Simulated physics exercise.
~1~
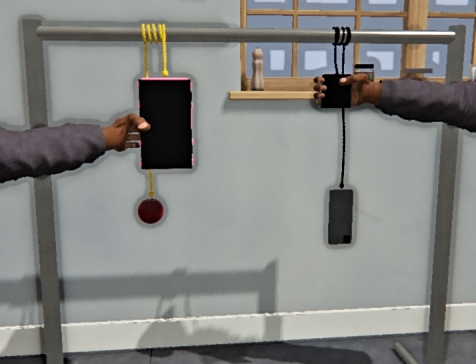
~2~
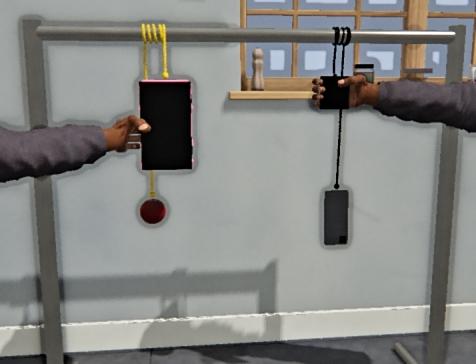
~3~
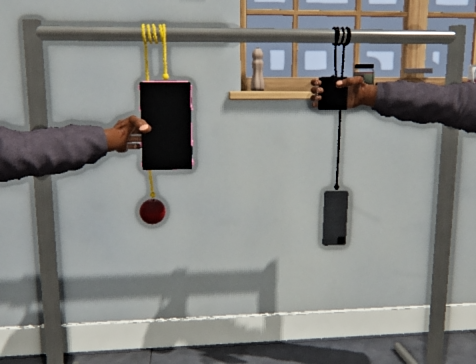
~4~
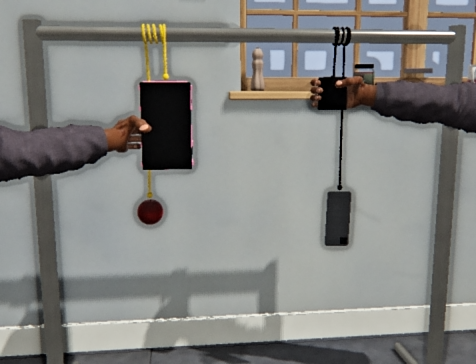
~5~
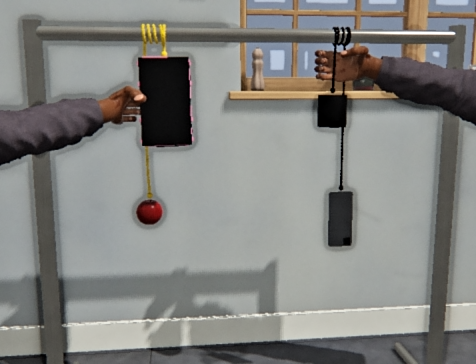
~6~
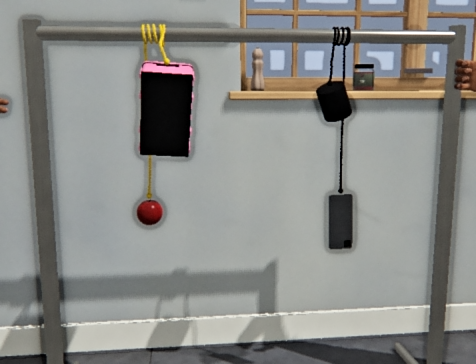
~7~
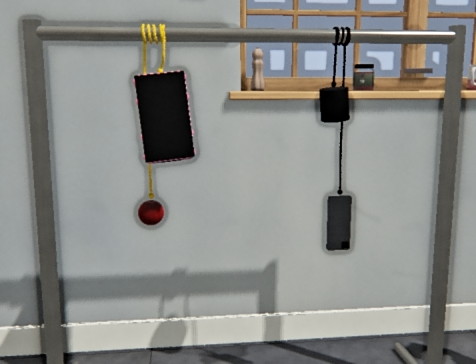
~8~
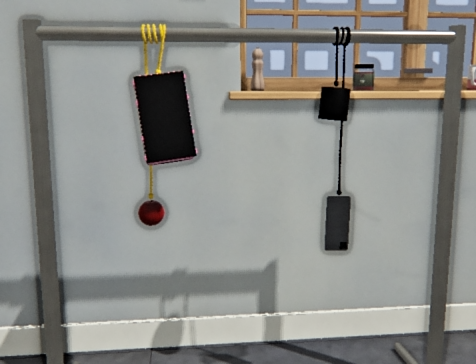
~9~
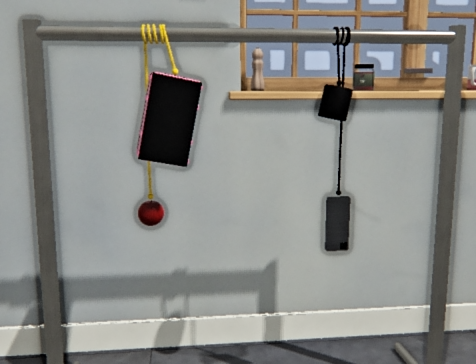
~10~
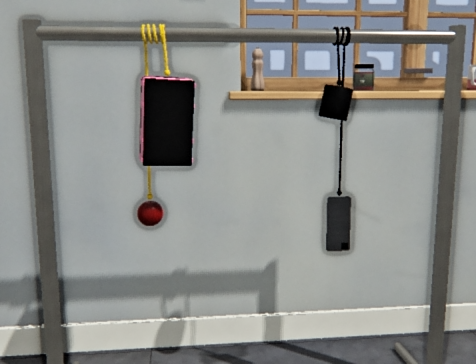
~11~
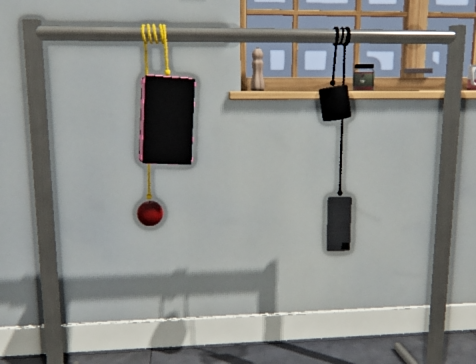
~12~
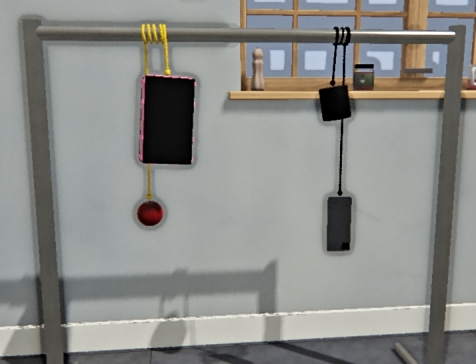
A large dark rectangular case with pink edging hangs on a yellow shoelace at the left of a grey metal rail, a small red ball at the lace's other end. To the right, a small black block hangs on a black lace above a dark grey rectangular object. Seen from a still camera facing a pale wall and wooden-framed window, two hands steady the case and the block. The hands let go and withdraw to either side. The case shifts slightly, tilts and sways, while the block wobbles. Both settle, still hanging above the floor.
